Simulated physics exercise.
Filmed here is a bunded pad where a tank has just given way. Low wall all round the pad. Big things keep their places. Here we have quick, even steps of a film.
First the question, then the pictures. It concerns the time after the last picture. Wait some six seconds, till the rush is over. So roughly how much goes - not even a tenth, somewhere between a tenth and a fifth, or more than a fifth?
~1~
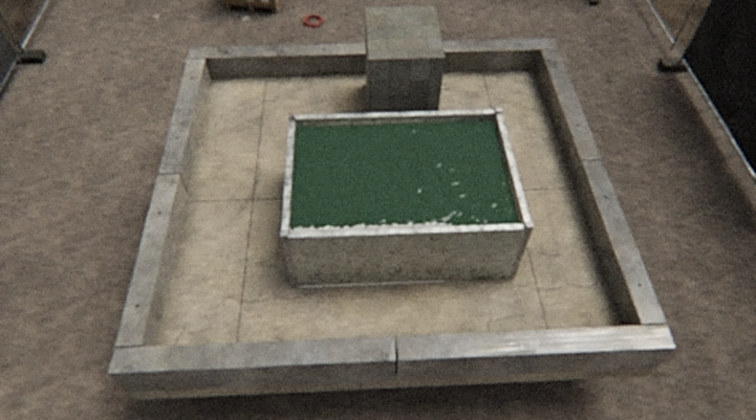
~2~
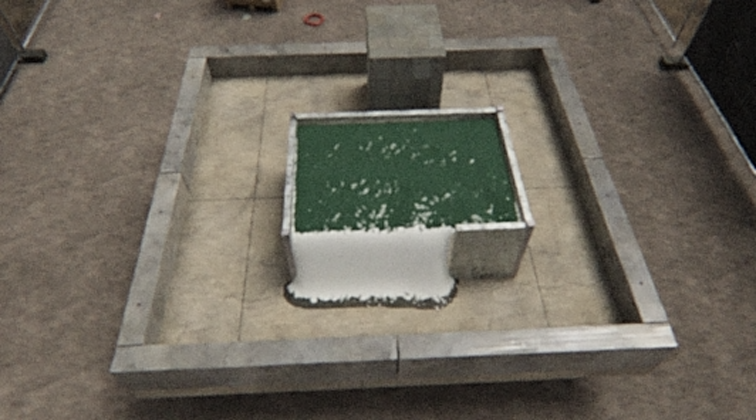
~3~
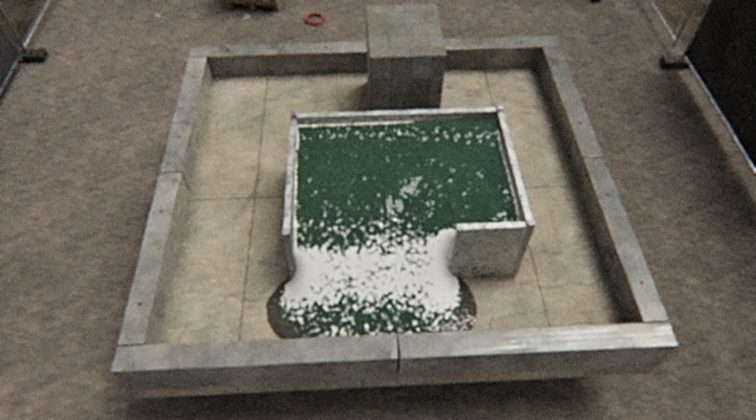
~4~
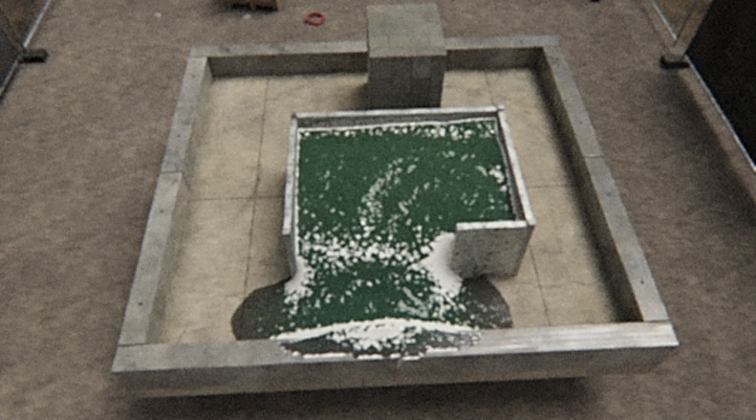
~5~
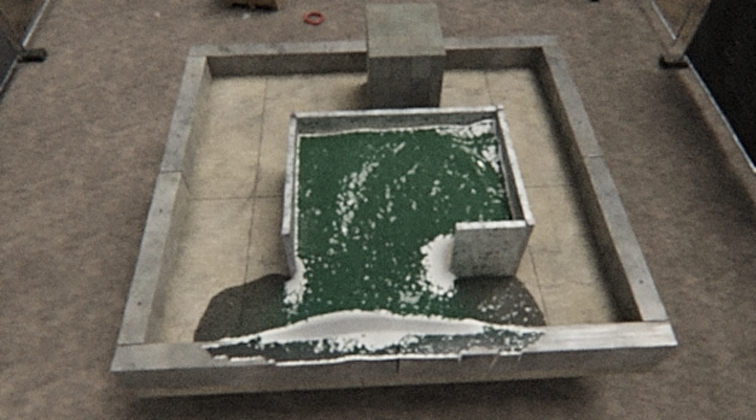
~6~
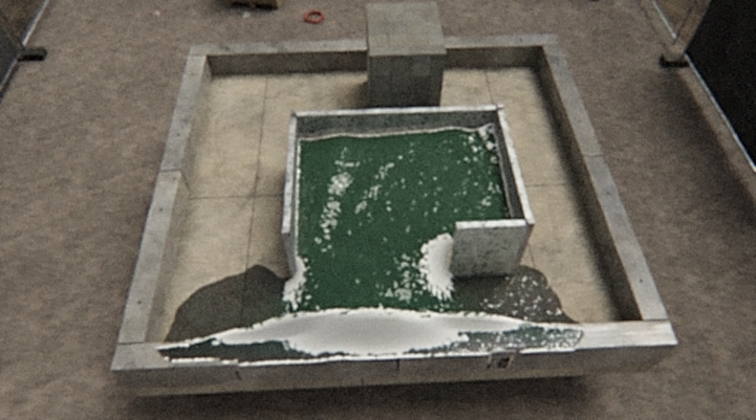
My guess: Between a tenth and a fifth.
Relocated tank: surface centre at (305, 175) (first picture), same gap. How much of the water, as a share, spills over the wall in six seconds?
Share noted: About 20 %.
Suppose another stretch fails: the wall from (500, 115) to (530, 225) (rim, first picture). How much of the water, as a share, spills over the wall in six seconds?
Around 14 percent.
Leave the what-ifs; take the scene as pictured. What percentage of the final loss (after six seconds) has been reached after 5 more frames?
I get 60 percent.
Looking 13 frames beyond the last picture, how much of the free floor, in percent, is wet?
Close to 85 percent, by my reckoning.
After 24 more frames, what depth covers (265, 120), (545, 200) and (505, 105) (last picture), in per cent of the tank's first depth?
Going in order, roughly 6, 12 and 8 %.
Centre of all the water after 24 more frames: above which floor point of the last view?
My guess is about (385, 202).
A moment on, water covers 25 % of the floor; the low wall has let 4 % over.
Next, water covers 30 % of the floor; the low wall has let 8 % over.
Then, water covers 65 % of the floor; the low wall has let 13 % over.
Later, water covers 70 % of the floor; the low wall has let 13 % over.
In the end, water covers 75 % of the floor; the low wall has let 13 % over.
